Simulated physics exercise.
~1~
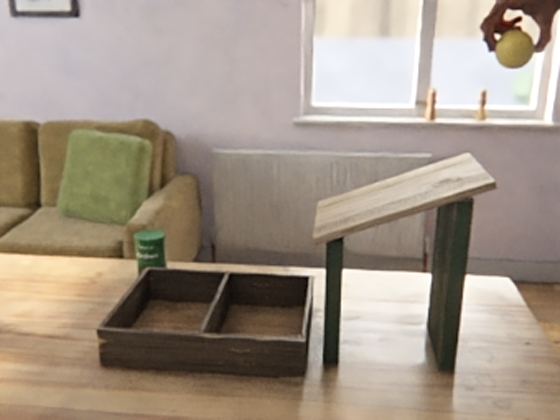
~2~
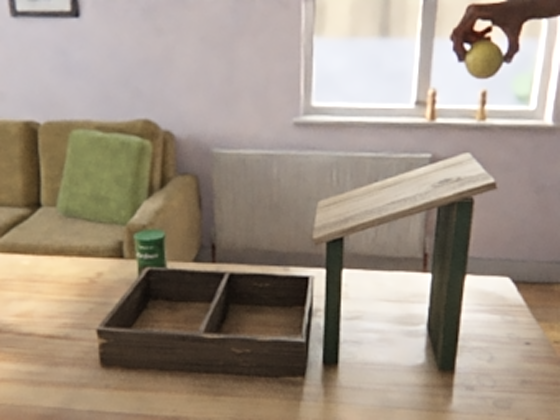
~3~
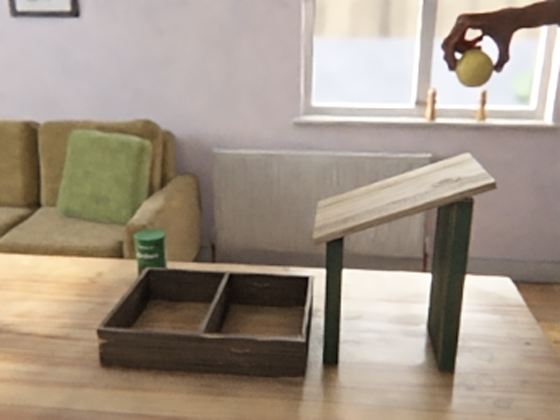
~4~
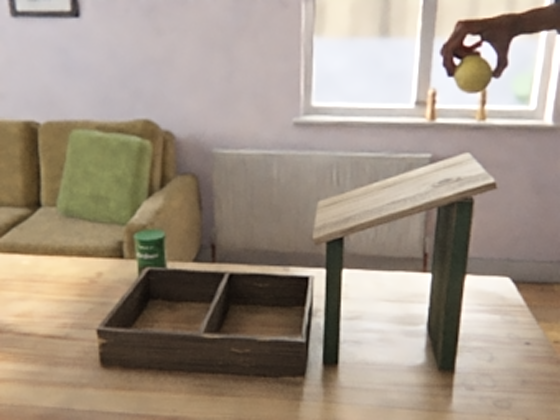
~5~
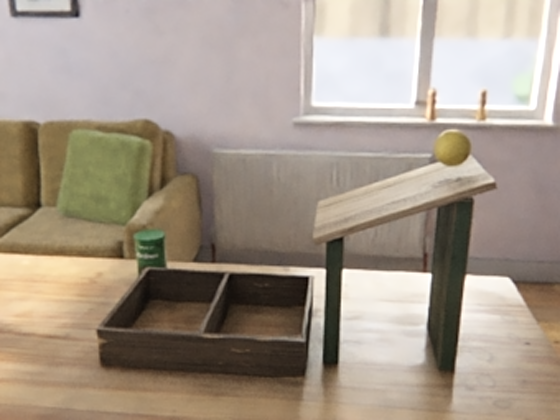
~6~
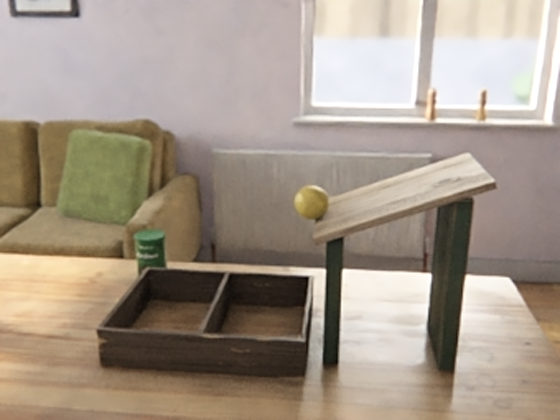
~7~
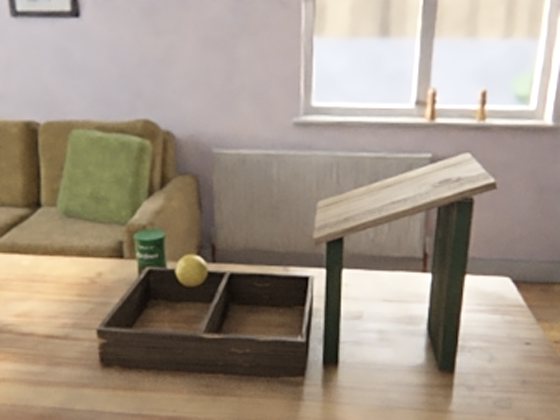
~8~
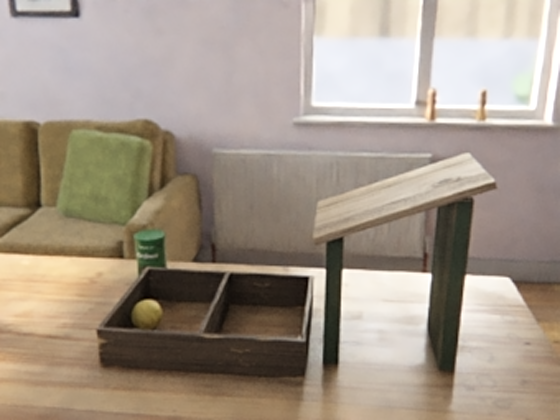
A yellow lemon, held by a hand above a sloping board, moves left and down before being released, then travels down the board, leaves its lower end and drops into the farther bay of the wooden tray, resting there near the green tin, which stays in place.
